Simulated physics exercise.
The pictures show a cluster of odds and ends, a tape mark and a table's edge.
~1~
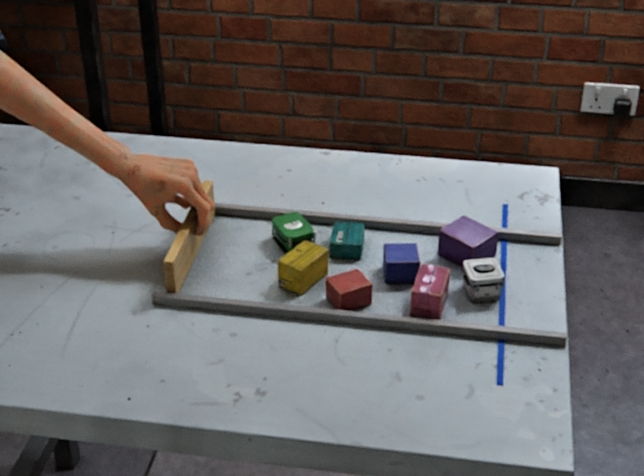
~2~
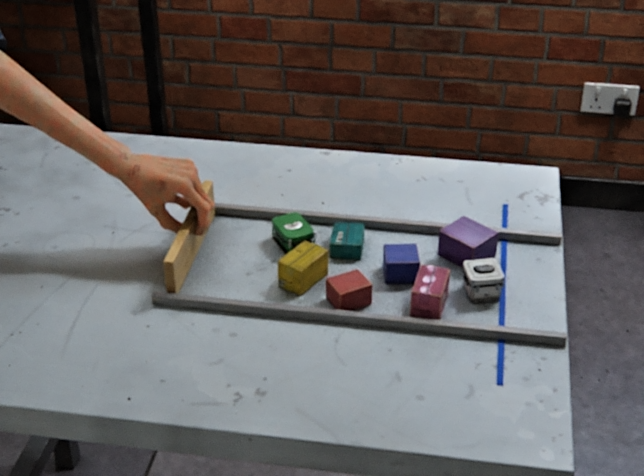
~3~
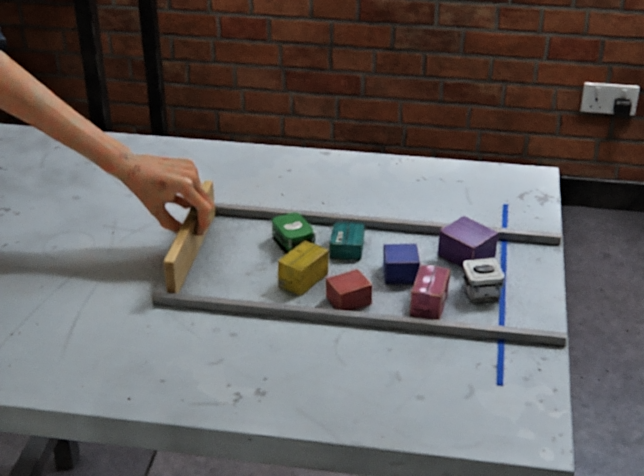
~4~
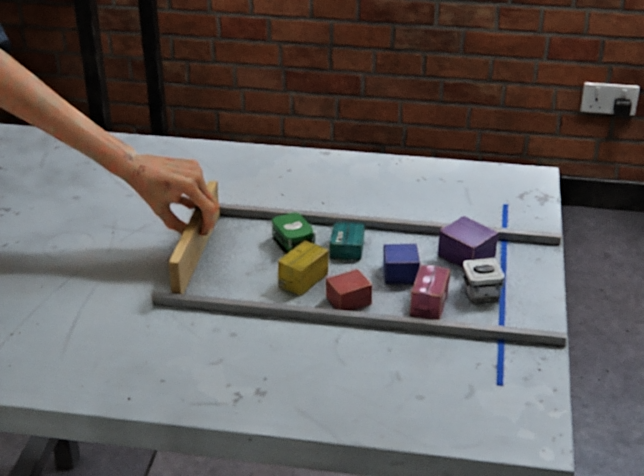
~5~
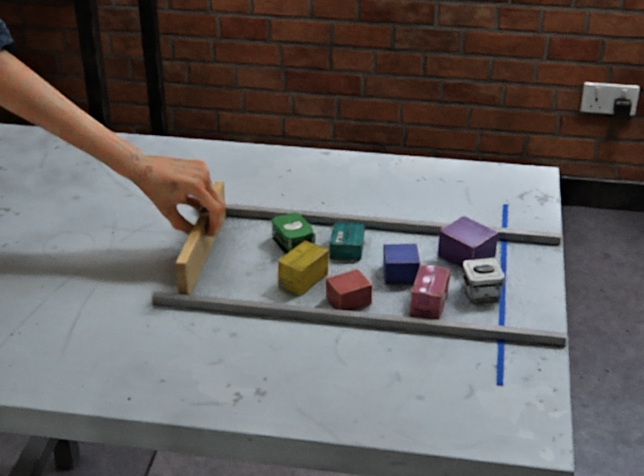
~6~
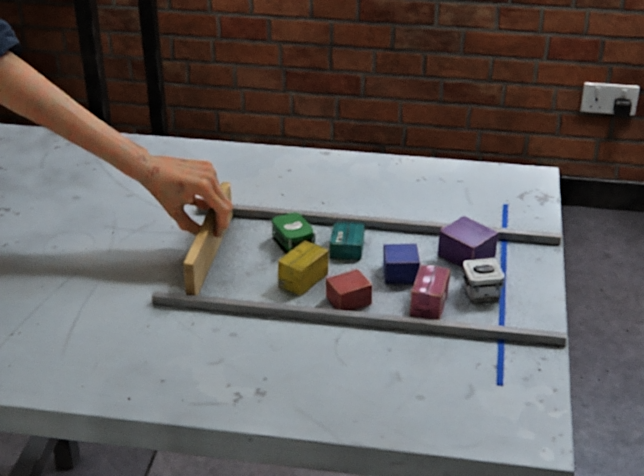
On a pale tabletop before a brick wall, a hand holds a wooden board upright between two rails, then slides it slightly right toward scattered coloured blocks and boxes, which stay still near a strip of blue tape.
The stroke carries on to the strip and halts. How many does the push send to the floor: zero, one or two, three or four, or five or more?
In the end the number that fall off is one or two.
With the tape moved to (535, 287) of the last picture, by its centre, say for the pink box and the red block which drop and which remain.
The pink box comes down; the red block stays on.
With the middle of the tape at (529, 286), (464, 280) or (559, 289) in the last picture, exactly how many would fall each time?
Try by try, 5, 0 and 8.
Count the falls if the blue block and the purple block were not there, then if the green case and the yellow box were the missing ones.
Fallen: 1, and 0 in the other try.
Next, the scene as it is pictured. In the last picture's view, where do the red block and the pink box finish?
First (522, 316), then (557, 303).
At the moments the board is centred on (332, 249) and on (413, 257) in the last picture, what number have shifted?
The counts are 4 and 8.
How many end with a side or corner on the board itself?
The number is 3.
Early on, none off yet; white case at rest near (483, 281); purple block at rest near (468, 244); pink box at rest near (430, 293).
Finally, the number that fall off is one or two; lost, purple block and white case.
